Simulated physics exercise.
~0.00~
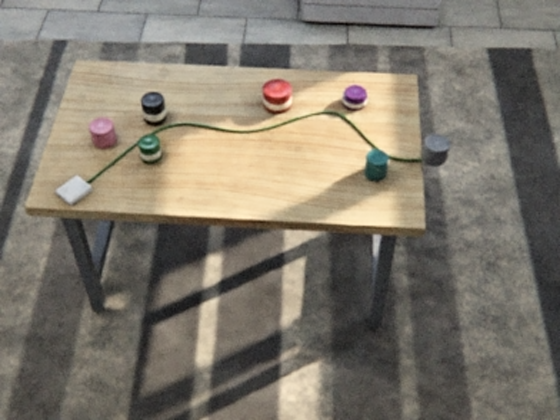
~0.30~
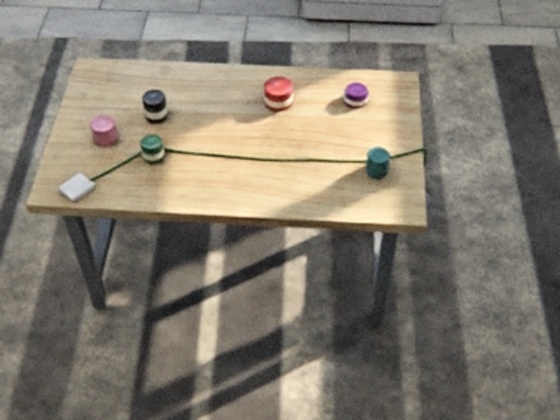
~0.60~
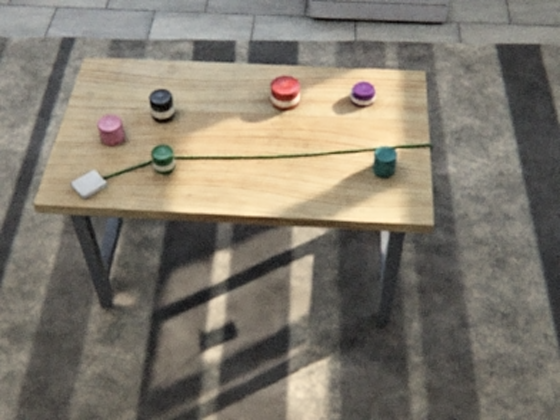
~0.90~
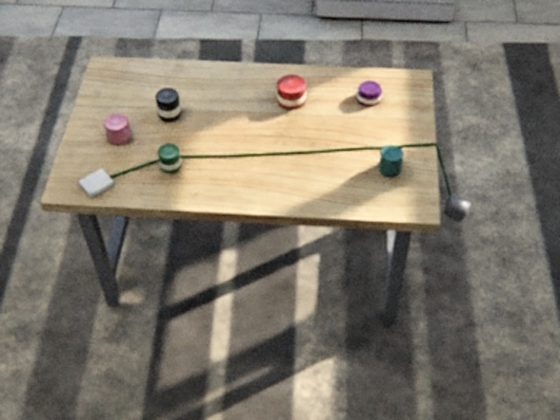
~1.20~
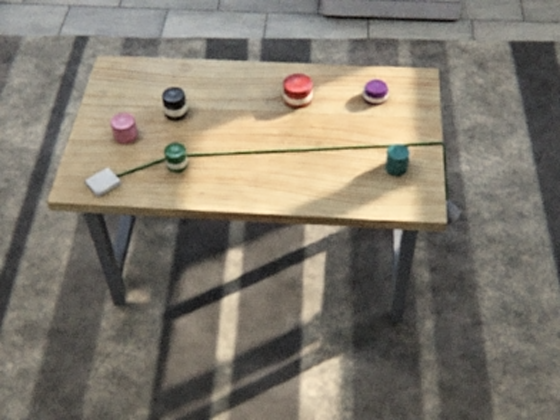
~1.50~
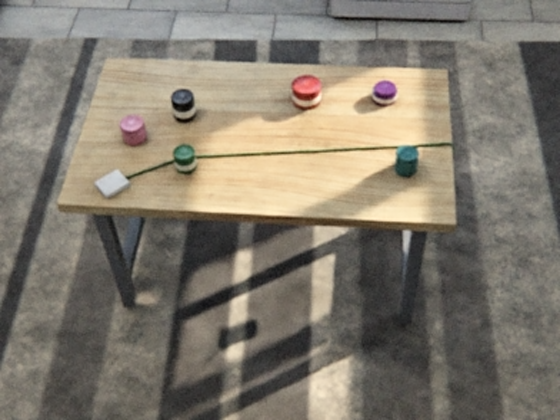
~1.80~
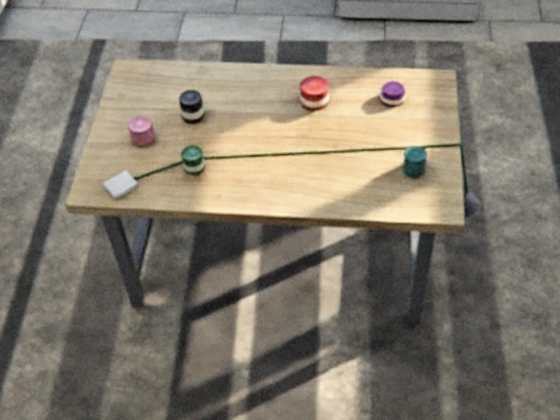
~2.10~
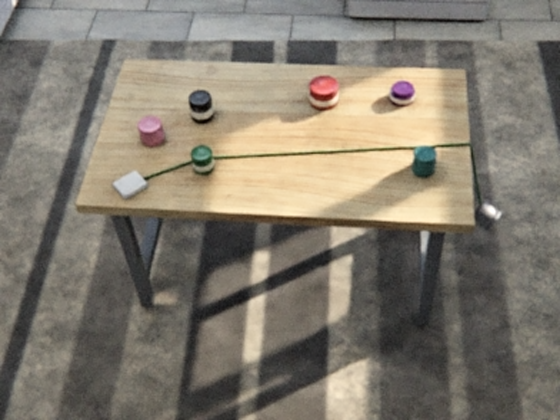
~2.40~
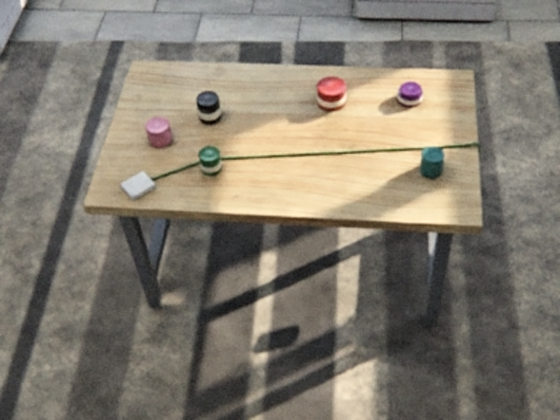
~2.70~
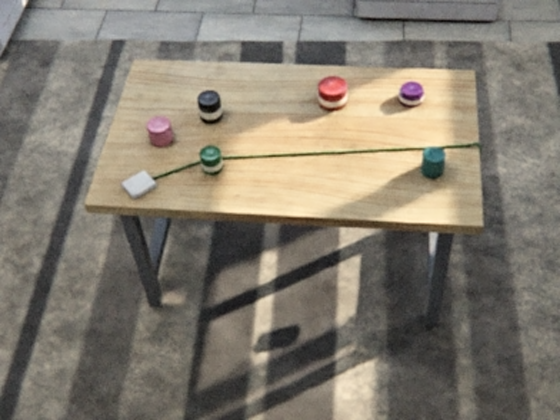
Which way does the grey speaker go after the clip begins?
The grey speaker moves down, dropping past the right edge of the table.
